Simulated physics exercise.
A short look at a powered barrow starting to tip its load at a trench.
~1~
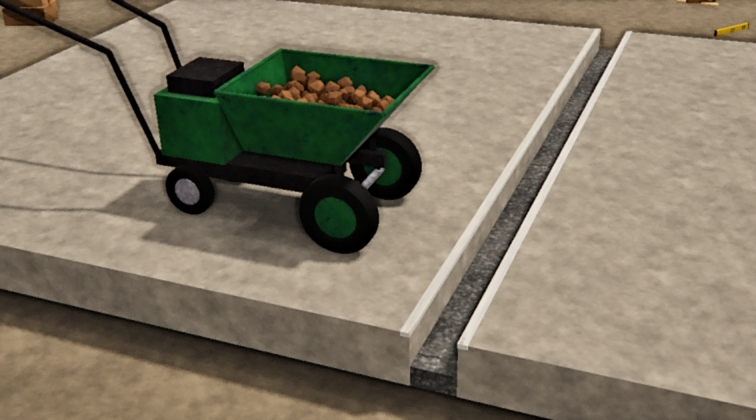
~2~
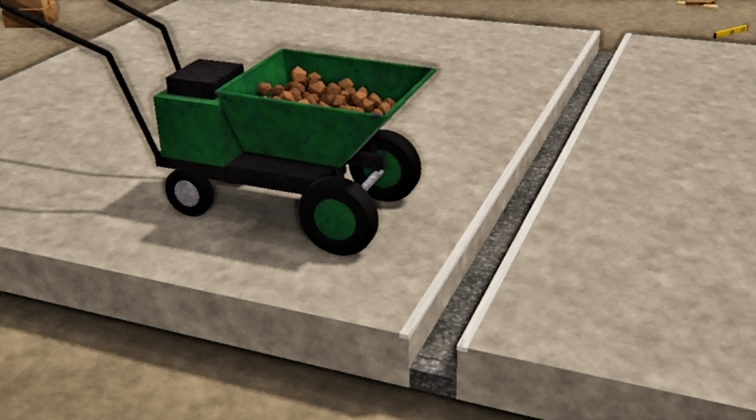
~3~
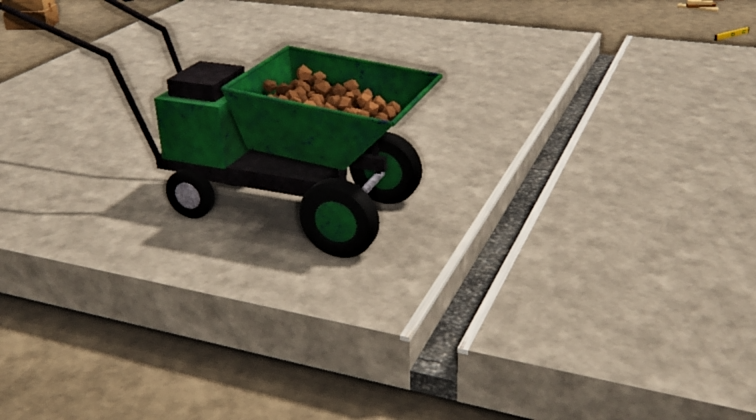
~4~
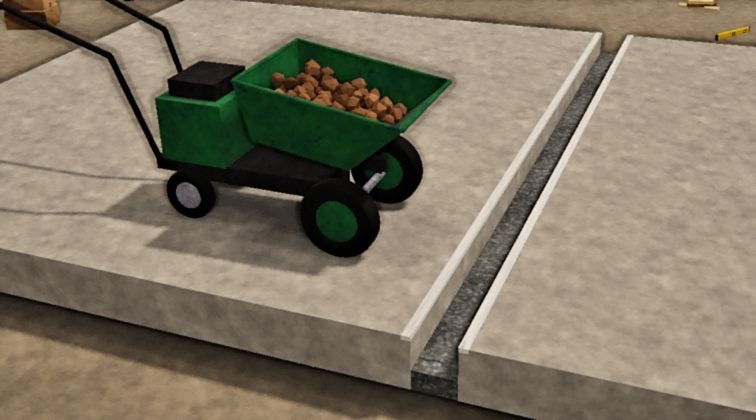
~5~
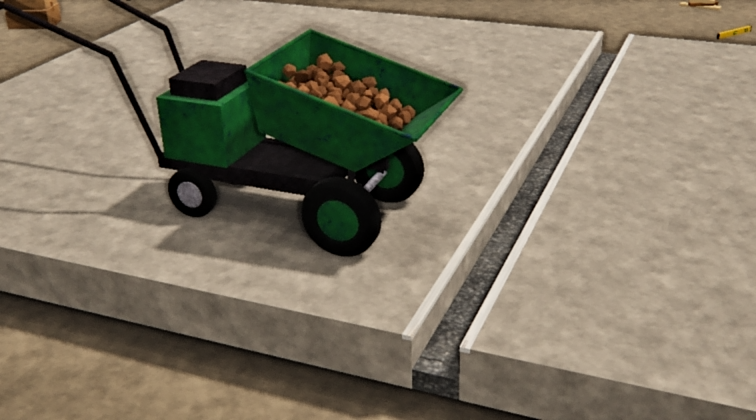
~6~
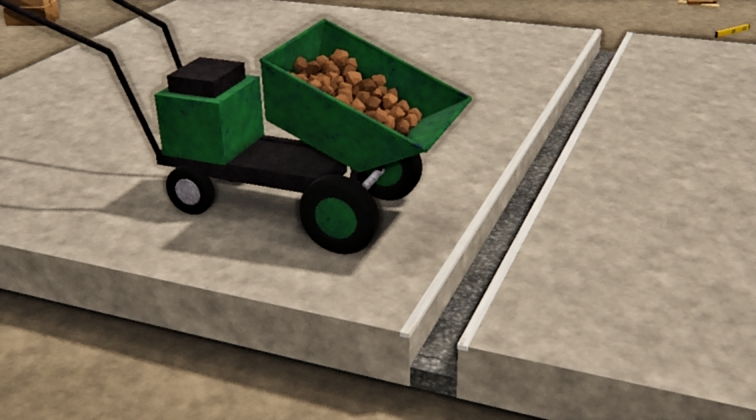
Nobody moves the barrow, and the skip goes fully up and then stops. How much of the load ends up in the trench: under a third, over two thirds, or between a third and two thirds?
My guess is the trench keeps one to two thirds of it.
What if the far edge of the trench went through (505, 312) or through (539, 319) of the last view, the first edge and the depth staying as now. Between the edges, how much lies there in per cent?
80 %, give or take, and then 100 %.
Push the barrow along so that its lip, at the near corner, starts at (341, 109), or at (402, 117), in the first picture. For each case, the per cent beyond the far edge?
The first stop gives 0 per cent; the second gives 60 per cent.
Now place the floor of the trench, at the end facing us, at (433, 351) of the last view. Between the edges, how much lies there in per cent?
Estimate: Approx. 20 in a hundred.
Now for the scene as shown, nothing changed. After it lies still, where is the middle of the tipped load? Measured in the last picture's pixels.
Somewhere around (502, 253) in the final view.
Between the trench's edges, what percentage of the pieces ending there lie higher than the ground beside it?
Something like 10 in a hundred.
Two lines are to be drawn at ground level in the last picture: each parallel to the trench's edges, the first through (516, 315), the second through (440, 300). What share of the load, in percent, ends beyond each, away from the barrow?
Around 20 percent for the first and 80 percent for the second.
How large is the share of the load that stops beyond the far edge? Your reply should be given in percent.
It works out to roughly 30 percent.
Soon, skip tipped steeply; all in the skip.
A while on, skip tipped right over; about half in the skip; about a quarter in or heaped over the trench; about a quarter beyond it; a stray few falling.
Towards the end, skip tipped right over; about a quarter in the skip; about half in or heaped over the trench; about a quarter beyond it.
Finally, skip tipped right over; about a quarter in the skip; about half in or heaped over the trench; about a quarter beyond it.
